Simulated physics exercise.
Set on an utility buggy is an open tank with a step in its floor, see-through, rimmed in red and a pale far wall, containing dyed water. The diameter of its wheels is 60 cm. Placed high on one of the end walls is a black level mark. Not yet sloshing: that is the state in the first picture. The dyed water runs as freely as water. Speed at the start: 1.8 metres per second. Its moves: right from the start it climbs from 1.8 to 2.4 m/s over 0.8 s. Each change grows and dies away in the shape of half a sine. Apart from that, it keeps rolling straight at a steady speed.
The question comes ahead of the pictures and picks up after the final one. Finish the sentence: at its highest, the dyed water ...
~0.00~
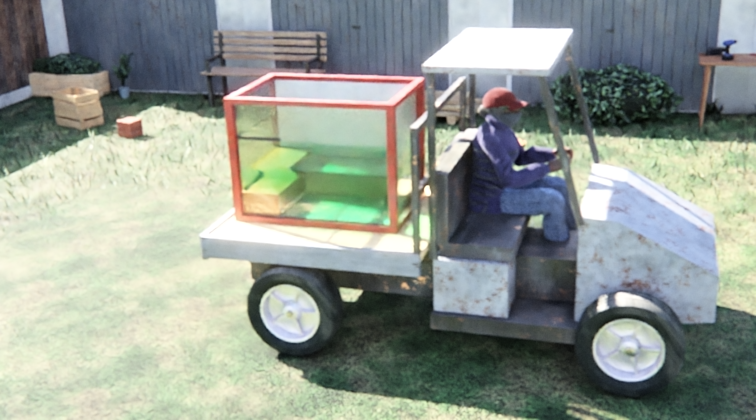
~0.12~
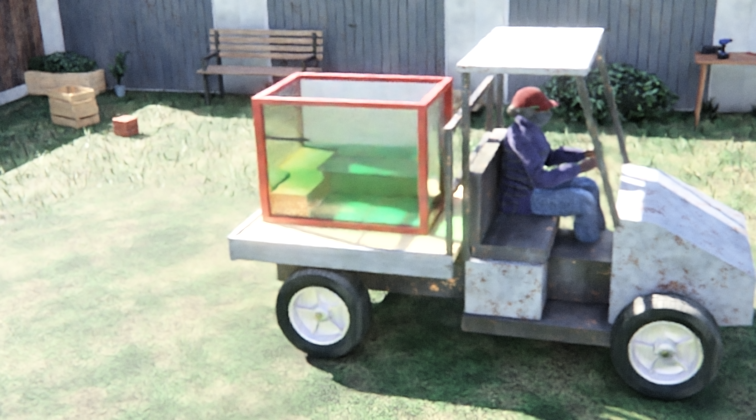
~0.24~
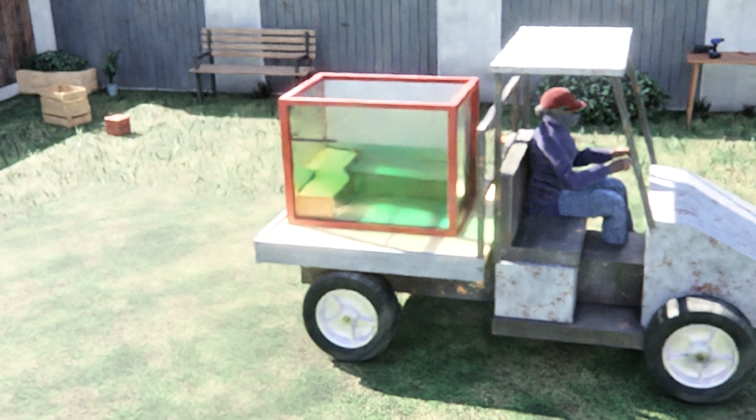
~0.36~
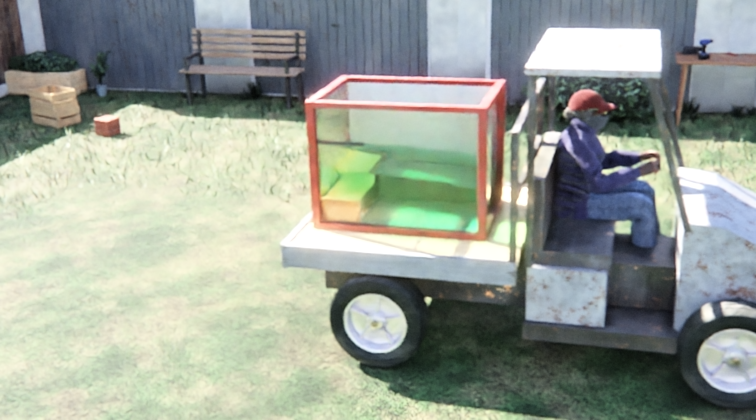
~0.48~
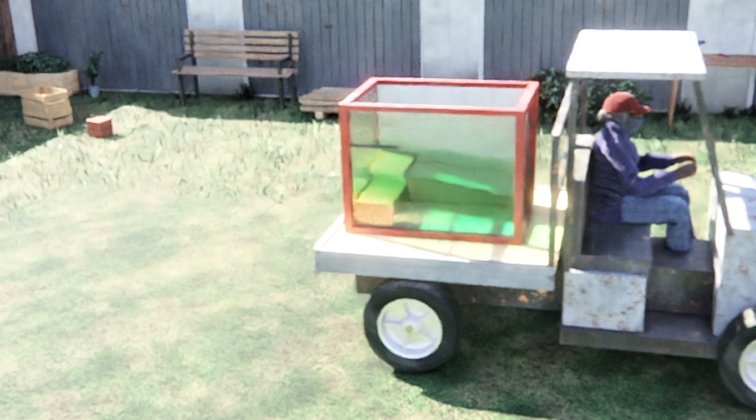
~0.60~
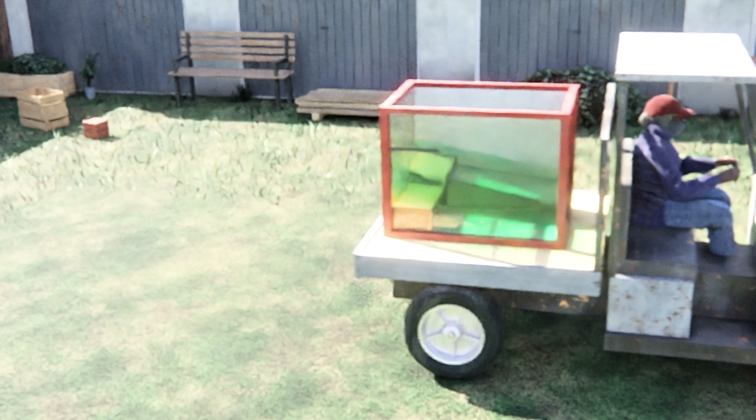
At its highest it remains below the mark.
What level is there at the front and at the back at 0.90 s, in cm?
Roughly 26 cm in front and 38 cm behind.
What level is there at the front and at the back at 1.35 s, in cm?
At the front the surface is at 40 cm, while at the back it is at 26 cm.
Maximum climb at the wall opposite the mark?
Roughly 39 centimetres.
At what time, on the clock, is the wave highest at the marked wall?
Somewhere near 2.0 seconds, I reckon.
After 0.90 s it stands 37 cm high behind and 26 cm in front; all of it is still inside.
After 1.35 s it stands 26 cm high behind and 40 cm in front; all of it is still inside.
After 1.80 s it stands 31 cm high behind and 30 cm in front; all of it is still inside.
After 3.79 s the waves are smaller; the highest at the back wall was 49 cm, at 2.05 s, against a line at 52 cm.
